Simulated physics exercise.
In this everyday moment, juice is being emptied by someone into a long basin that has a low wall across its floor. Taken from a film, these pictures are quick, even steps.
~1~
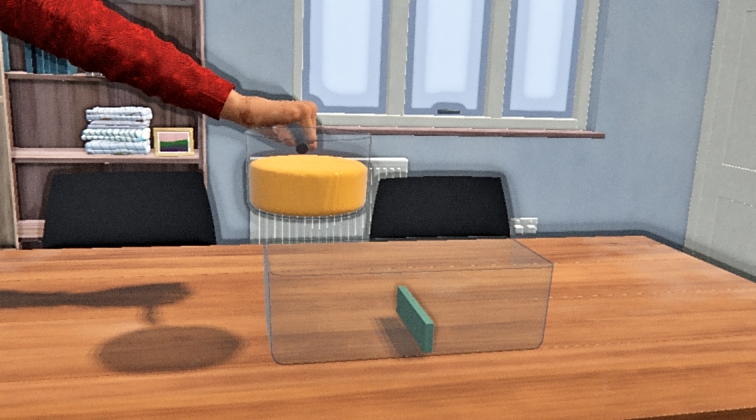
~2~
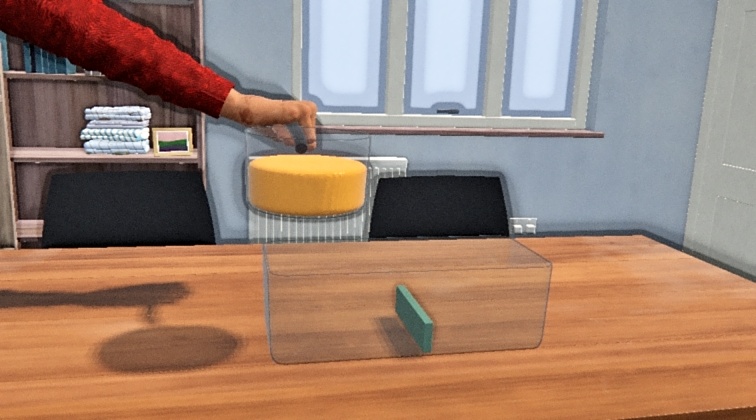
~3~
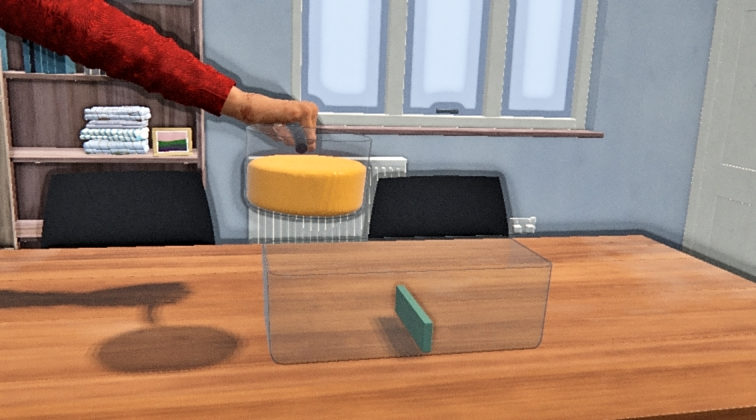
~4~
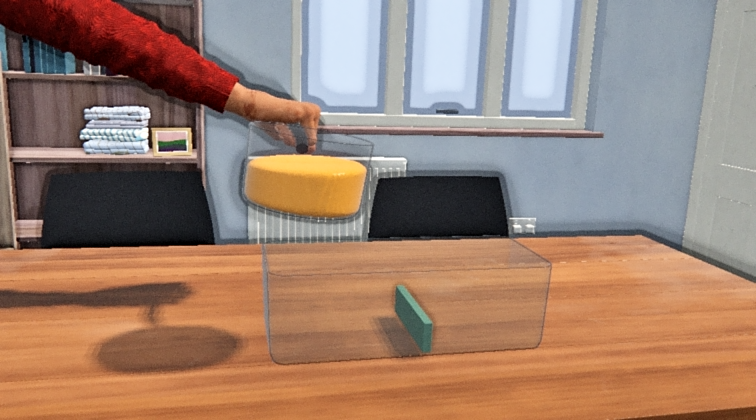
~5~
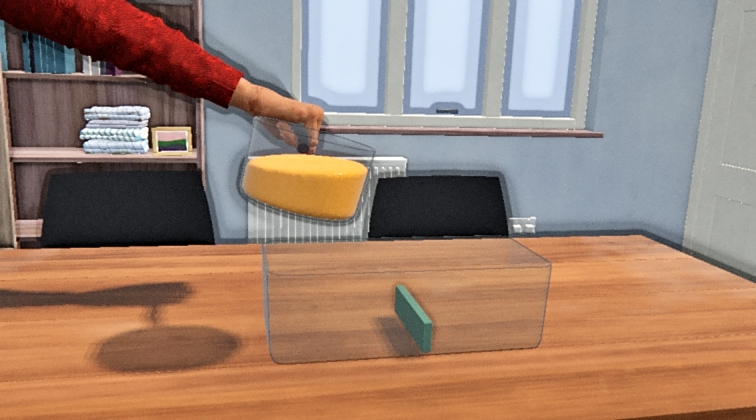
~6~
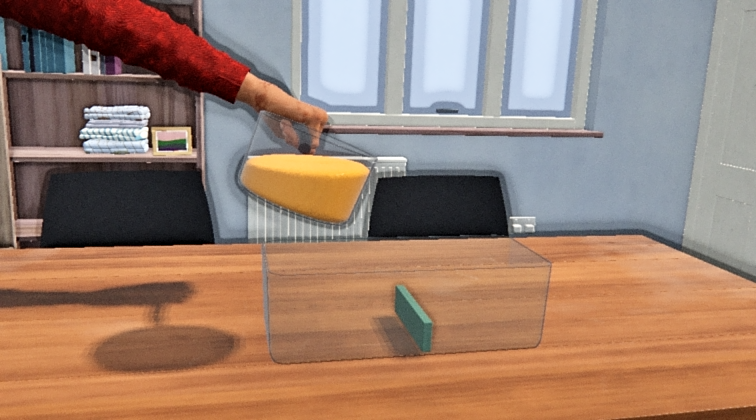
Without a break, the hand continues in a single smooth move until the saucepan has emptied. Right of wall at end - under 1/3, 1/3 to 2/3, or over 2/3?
Stops short of a third.
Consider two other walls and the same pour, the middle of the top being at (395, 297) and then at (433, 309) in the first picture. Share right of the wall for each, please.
55 per cent, then 10 per cent, roughly.
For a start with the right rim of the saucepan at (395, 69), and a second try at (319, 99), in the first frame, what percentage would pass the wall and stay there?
It comes out at around 85 percent and then around 10 percent.
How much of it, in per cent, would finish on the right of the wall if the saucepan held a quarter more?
It comes to near 40 per cent.
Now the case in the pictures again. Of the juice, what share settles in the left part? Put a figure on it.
Close to 75 in a hundred.
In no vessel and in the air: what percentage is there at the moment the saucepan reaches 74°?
Roughly 25 per cent.
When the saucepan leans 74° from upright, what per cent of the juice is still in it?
Some 65 per cent has not yet come out.
A moment on, the saucepan is tipped part way and 67 per cent is still to pour, 8 is left of the wall and 0 right of it.
Next, the saucepan is tipped on its side and 21 per cent is still to pour, 46 is left of the wall and 23 right of it.
Then the saucepan is tipped on its side and 5 per cent is still to pour, 68 is left of the wall and 23 right of it.
Later the saucepan is tipped on its side and 1 per cent is still to pour, 74 is left of the wall and 24 right of it.
In the end 75 per cent lies left of the wall, 25 right of it and 1 outside.
